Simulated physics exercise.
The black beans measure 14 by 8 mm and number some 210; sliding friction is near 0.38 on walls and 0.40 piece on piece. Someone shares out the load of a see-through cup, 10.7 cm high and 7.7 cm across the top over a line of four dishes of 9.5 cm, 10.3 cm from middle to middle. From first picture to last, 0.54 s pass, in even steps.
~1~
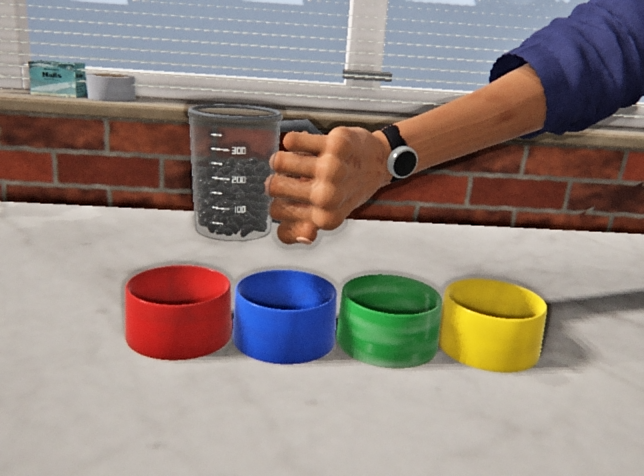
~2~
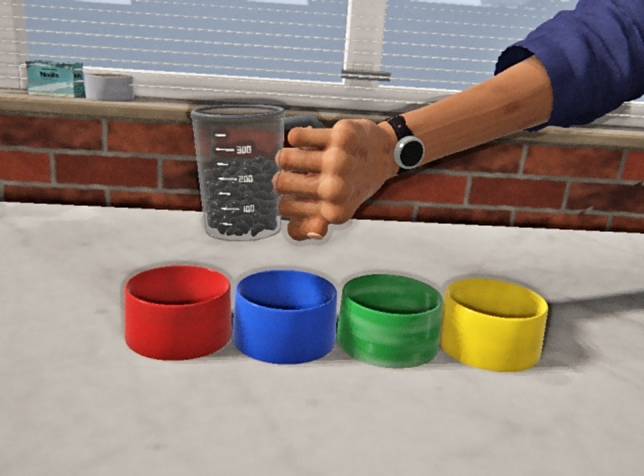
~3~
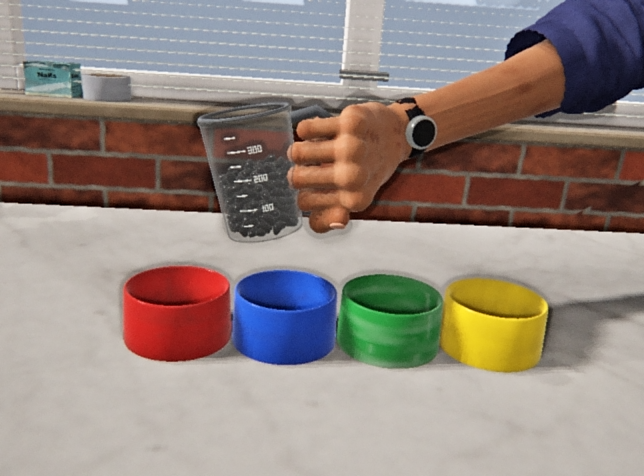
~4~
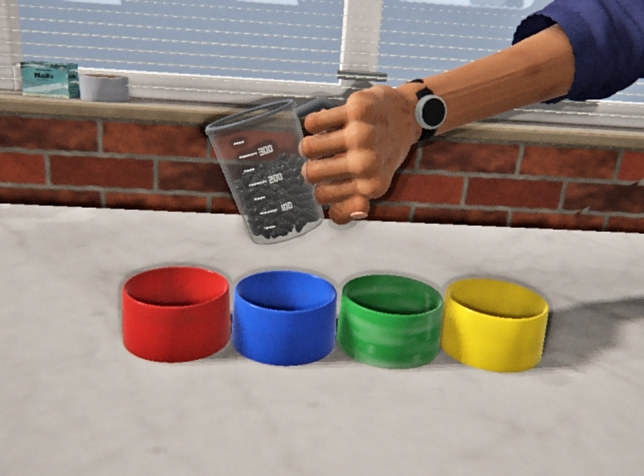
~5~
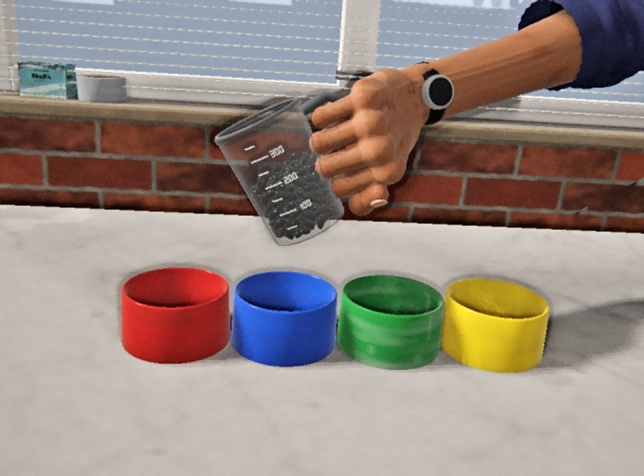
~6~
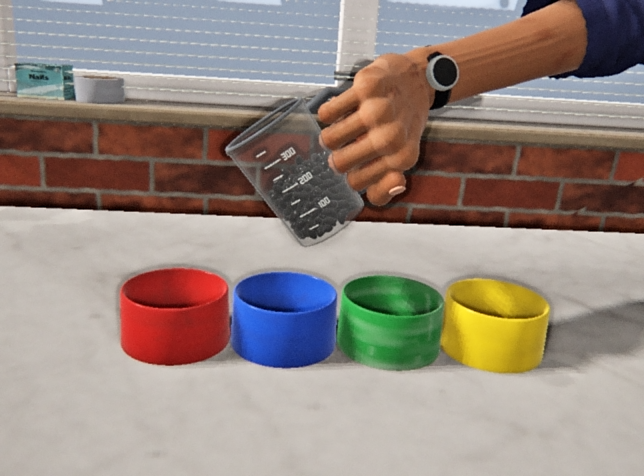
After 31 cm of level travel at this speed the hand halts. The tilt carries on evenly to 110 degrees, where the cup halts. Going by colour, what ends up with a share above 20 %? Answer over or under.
Red dish: Under; blue dish: Under; green dish: Over; yellow dish: Under; on the counter: Under.
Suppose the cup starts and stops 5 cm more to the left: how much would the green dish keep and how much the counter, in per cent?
Green 40, counter 10.
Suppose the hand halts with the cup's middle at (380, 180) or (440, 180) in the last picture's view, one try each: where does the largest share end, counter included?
Most goes to: Blue; green.
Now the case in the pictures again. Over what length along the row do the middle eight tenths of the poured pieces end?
Some 11 cm.
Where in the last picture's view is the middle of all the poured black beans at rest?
Around (393, 328).
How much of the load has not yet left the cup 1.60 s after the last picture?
About 15 per cent.
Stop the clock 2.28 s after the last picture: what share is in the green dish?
Near 80 per cent so far.
Then, 0.96 s after the last picture, tilt 109 degrees; cup holds 100 %.
Then, 1.60 s after the last picture, tilt 110 degrees; cup holds 15 %, green 80 %.
Then, 2.28 s after the last picture, tilt 110 degrees; cup holds 0 %, green 80 %, yellow 10 %.
In the end, red 0 %, blue 0 %, green 80 %, yellow 10 %, counter 5 %.
